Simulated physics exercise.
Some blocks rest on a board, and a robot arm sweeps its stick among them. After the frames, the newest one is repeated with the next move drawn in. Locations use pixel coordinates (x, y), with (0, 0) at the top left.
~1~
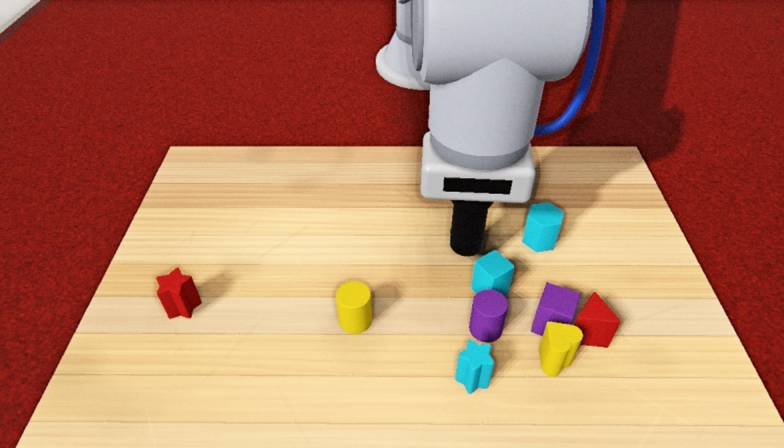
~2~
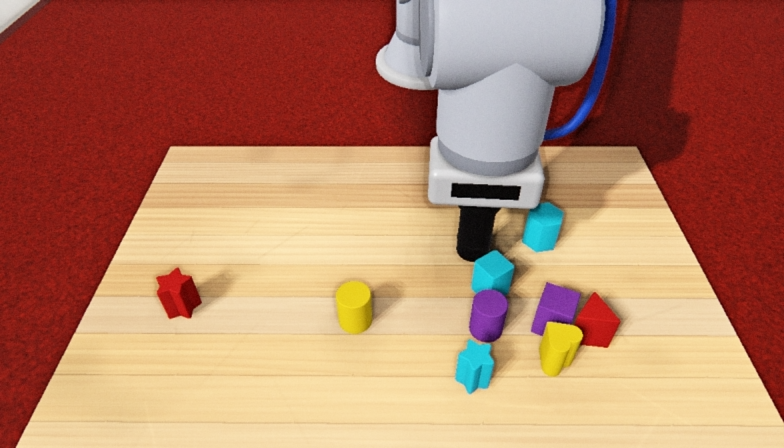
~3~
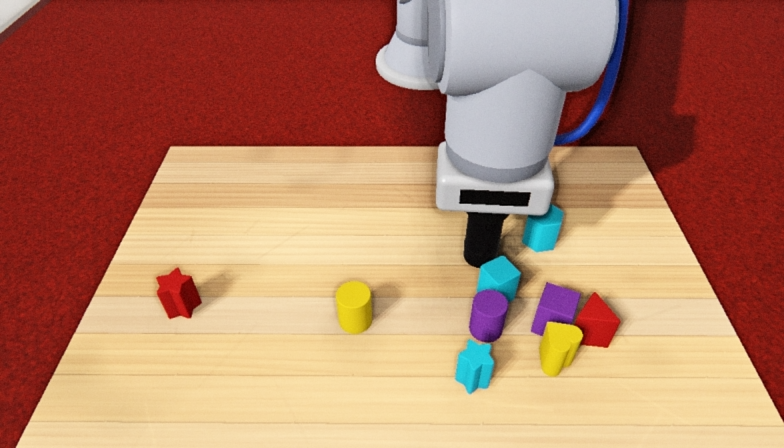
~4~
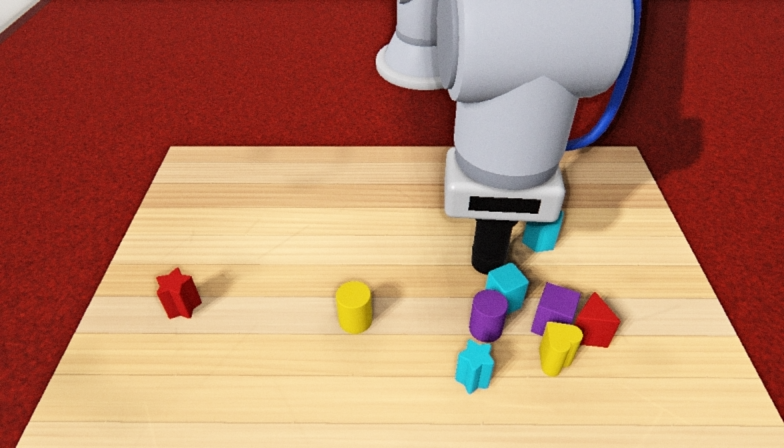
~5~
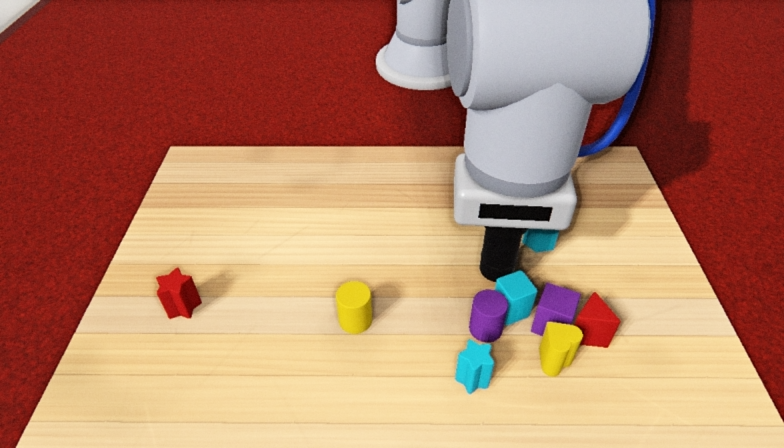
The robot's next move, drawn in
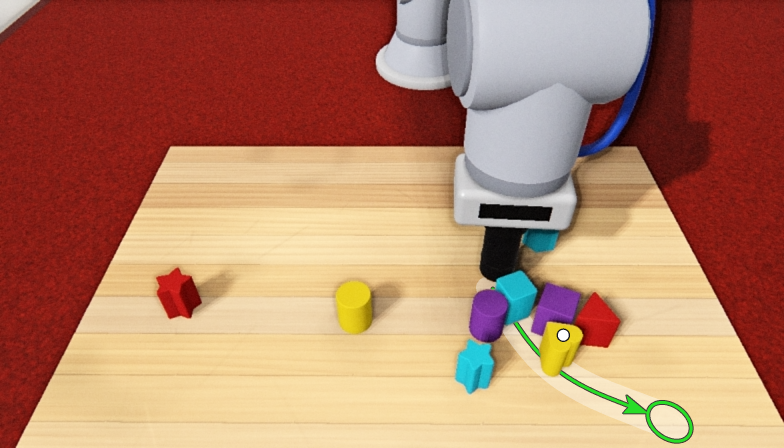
In this clip, a robot arm above a wooden board scattered with colourful blocks moves its black stick toward the lower right, then nudges a turquoise block a short way in that direction, between two purple blocks.
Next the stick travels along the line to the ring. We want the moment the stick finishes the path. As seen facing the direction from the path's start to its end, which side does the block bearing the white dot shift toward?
To the path's right.
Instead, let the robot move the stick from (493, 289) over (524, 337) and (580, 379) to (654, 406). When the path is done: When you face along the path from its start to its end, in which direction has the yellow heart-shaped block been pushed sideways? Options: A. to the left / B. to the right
My pick is B.
Path on the board, from (493, 289) over (528, 340) and (588, 389) to (669, 421); the dot is on the yellow heart-shaped block.
On the path given first. One third of the way, stick at (534, 323); purple circle at (493, 310); turquoise square piece at (554, 343); purple square piece at (574, 311), turned 25° anticlockwise; yellow heart-shaped block at (586, 363), turned 40° anticlockwise; red triangular piece at (607, 311), turned 30° anticlockwise.
Two thirds of the way, stick at (597, 372); purple circle at (493, 310); turquoise square piece at (617, 399), turned 20° clockwise; purple square piece at (588, 322), turned 75° anticlockwise; yellow heart-shaped block at (650, 430), turned 30° anticlockwise; red triangular piece at (617, 310), turned 65° anticlockwise.
At the end, stick at (682, 405); purple circle at (493, 310); turquoise square piece at (637, 414), turned 50° clockwise; purple square piece at (588, 322), turned 75° anticlockwise; yellow heart-shaped block at (665, 452), turned 35° anticlockwise; red triangular piece at (617, 310), turned 65° anticlockwise.
